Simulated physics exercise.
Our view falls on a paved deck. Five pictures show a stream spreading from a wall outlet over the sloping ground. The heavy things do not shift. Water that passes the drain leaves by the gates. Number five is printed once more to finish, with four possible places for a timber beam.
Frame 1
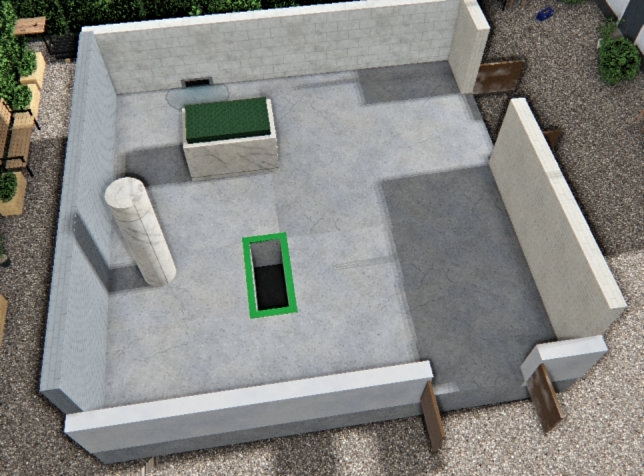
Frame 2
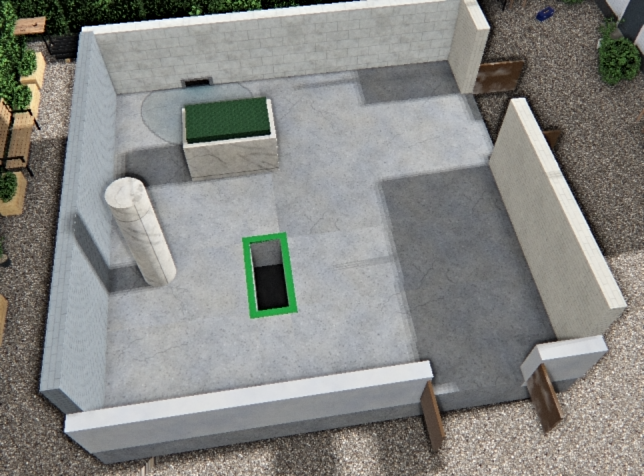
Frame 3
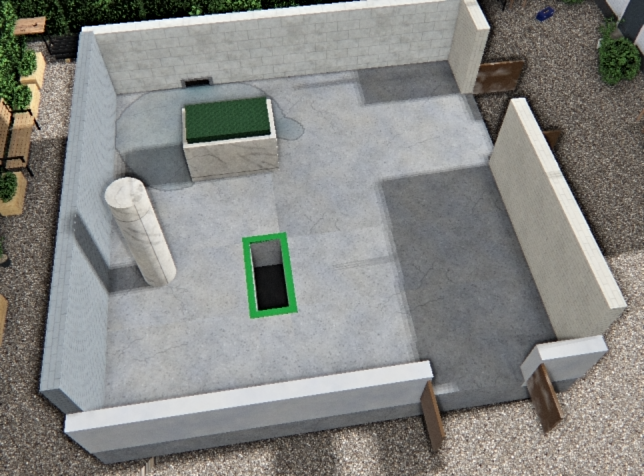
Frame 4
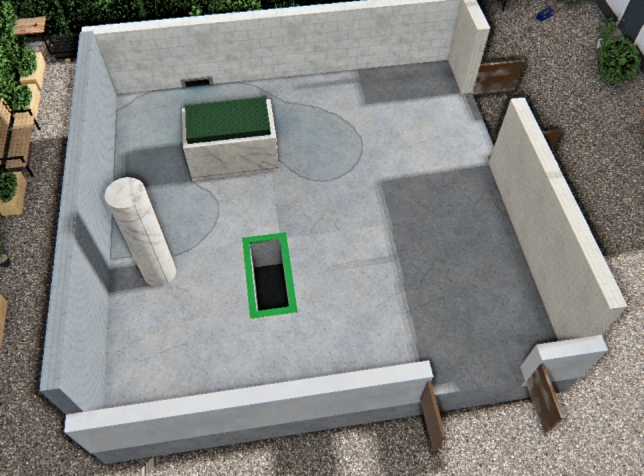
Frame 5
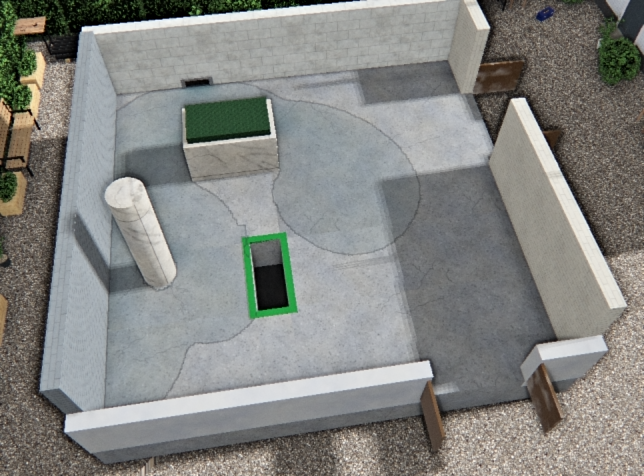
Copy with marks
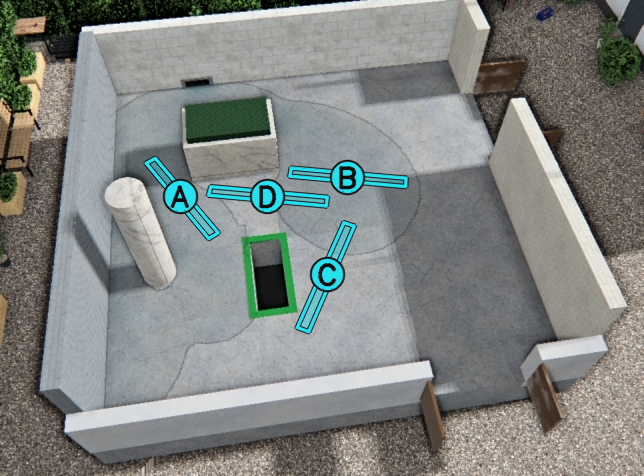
A paved grey deck enclosed by low pale walls, with gaps at the right and lower right, is seen from high above by a still camera. A white block topped with green stands near the back, a pale column at left, and a green-edged rectangular pit near the middle. Water spreads from a small opening in the back wall, passes around the block and column, and widens across the floor toward the front and right.
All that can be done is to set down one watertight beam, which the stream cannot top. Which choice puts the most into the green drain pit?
Go for A.
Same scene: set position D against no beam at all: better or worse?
It is worse.
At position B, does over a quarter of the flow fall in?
No, it does not.
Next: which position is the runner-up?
That would be C.
On the marked copy, A from (150, 160) to (213, 235); B from (290, 172) to (405, 182); C from (303, 329) to (349, 224); D from (209, 190) to (326, 201).
Choosing A, about 27 % of the stream goes into the green drain pit, about 64 % out by the gates.
Choosing B, about 13 % of the stream goes into the green drain pit, about 83 % out by the gates.
Choosing C, about 18 % of the stream goes into the green drain pit, about 76 % out by the gates.
Choosing D, about 10 % of the stream goes into the green drain pit, about 83 % out by the gates.
